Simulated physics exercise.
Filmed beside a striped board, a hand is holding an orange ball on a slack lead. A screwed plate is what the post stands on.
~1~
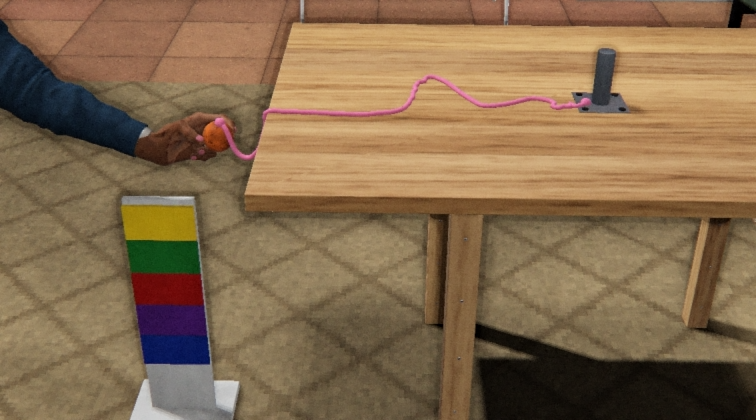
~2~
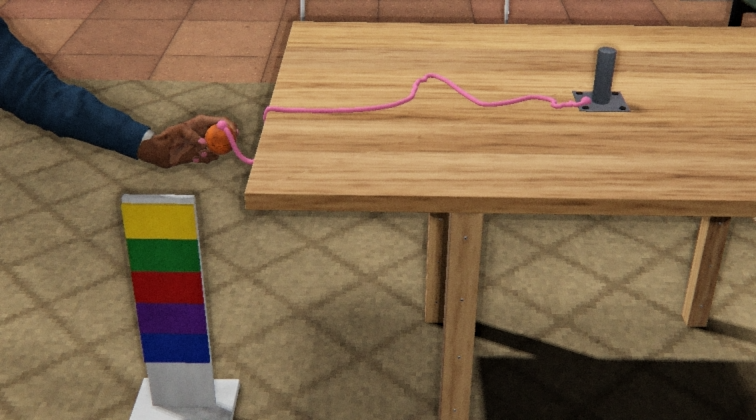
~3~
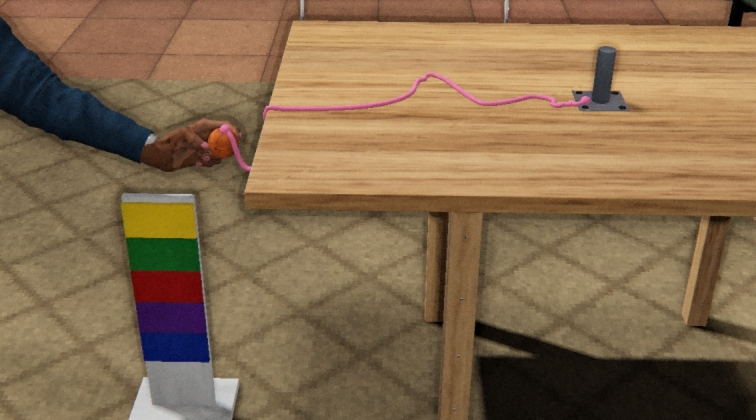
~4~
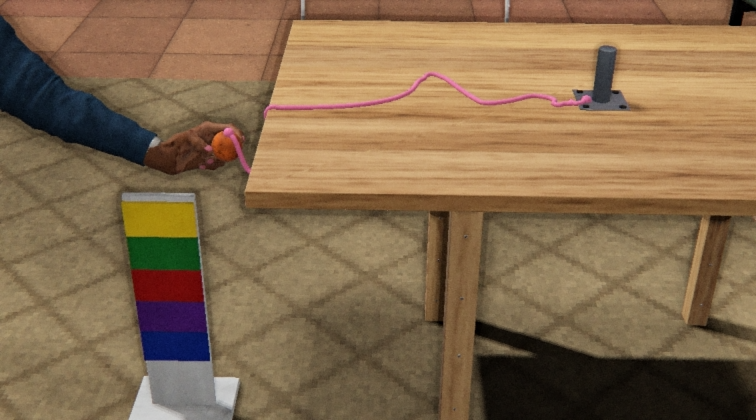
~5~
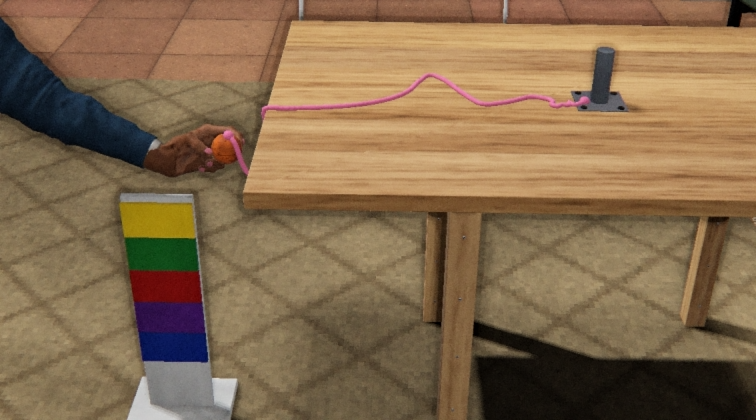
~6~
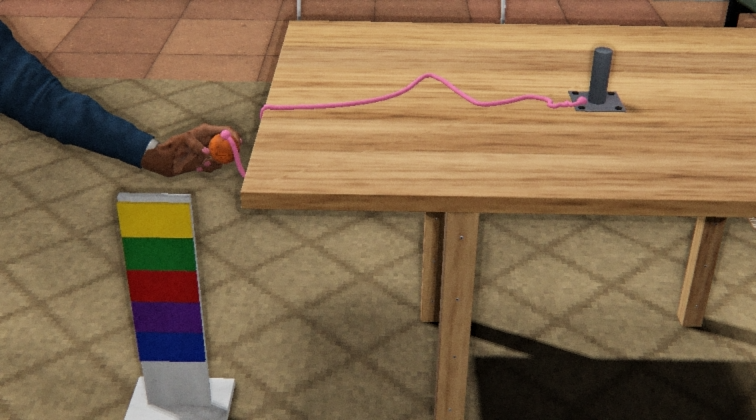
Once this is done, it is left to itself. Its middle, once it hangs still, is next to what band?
Next to the purple one.
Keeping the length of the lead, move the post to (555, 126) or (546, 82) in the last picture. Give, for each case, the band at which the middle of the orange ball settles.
Result per try, in order: Blue / blue.
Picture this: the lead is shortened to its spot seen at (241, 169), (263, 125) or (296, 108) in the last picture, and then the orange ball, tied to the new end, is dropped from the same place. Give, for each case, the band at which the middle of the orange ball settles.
One after the other, red; yellow; higher than all five.
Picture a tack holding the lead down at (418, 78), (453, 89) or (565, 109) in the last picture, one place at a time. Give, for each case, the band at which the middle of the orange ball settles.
It ends beside green the first time, red the second and purple the third.
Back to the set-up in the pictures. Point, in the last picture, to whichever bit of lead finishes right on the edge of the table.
The spot located at (377, 100) in the last picture.
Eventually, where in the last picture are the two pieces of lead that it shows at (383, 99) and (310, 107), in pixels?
About (278, 88), and the other about (274, 150).
A little later, ball near (247, 319); level with purple.
Next, ball near (314, 298); level with purple.
Later still, ball near (267, 311); level with purple.
When it is over, ball near (284, 304); level with purple. Its middle rests at the purple band.
